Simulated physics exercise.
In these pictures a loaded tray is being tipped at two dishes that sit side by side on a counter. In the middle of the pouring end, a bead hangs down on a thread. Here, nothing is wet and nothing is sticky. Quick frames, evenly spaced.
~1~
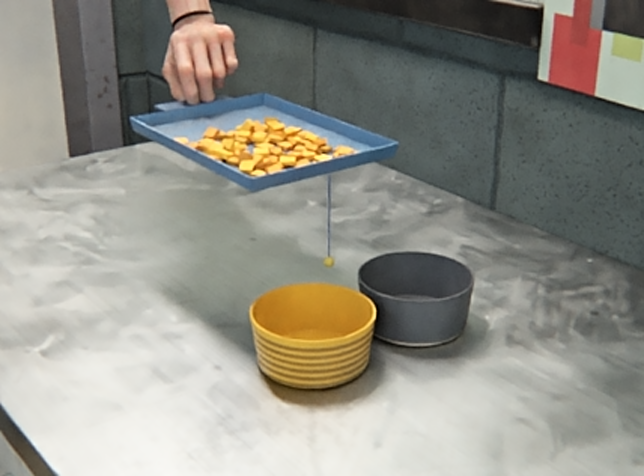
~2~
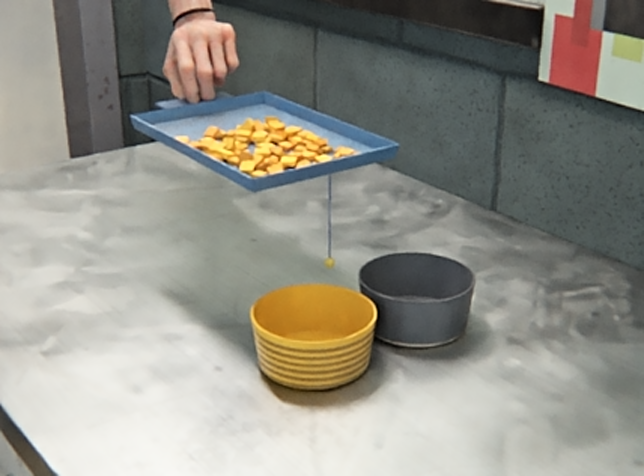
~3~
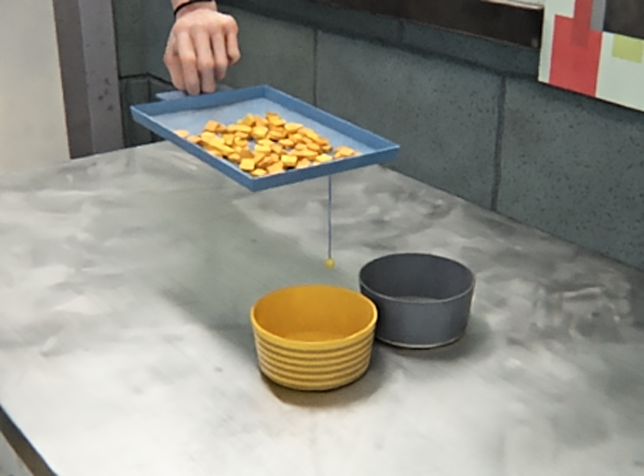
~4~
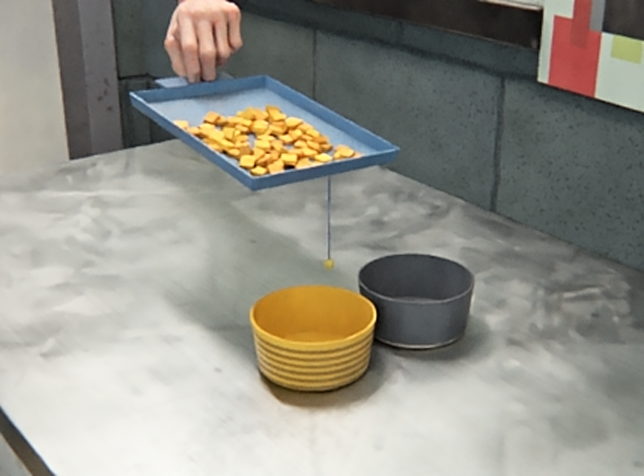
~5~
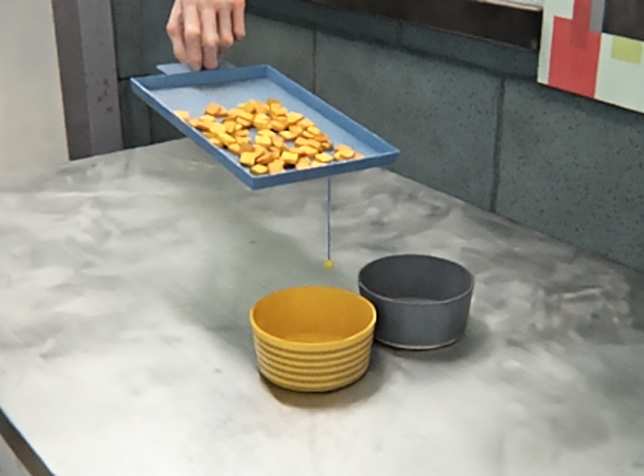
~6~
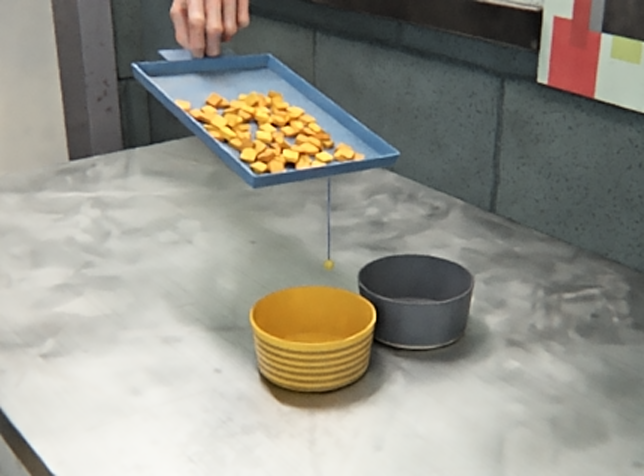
At the start, a hand holds a blue tray of small golden crackers nearly level above a yellow bowl and a dark gray bowl, a bead hanging from its front edge. The hand then gradually raises the tray's back end, tilting it toward the right front corner, while the bowls stay still.
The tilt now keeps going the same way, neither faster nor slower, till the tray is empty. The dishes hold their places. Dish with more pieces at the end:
Right.
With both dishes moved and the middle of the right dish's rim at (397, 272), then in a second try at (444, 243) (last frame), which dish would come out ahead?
Try 1 - the dish at right, try 2 - the dish at left.
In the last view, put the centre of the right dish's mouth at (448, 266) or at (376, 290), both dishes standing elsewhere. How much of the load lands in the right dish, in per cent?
Close to 30 in a hundred first, close to 60 in a hundred second.
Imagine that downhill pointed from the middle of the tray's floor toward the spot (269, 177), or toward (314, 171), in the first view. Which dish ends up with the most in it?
Case one: The dish to the left. Case two: The dish to the left.
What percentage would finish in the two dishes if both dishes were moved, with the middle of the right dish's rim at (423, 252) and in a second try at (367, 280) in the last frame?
About 70 % and 80 %.
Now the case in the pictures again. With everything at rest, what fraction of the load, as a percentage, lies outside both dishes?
I'd put it at about 0 percent.
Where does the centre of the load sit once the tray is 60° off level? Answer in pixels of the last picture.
(329, 137).
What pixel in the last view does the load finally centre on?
The centre comes to rest close to (406, 318).
Just after the last frame, tray tipped steeply; every one on the tray.
A moment on, tray tipped right over; roughly a third on the tray; about a tenth in the left dish; roughly a third in the right dish; roughly a quarter in the air.
Further on, tray tipped past a quarter turn; about a tenth in the left dish; the larger part in the right dish; about a tenth outside both.
When it is over, tray tipped past a quarter turn; about a tenth in the left dish; the larger part in the right dish; about a tenth outside both.
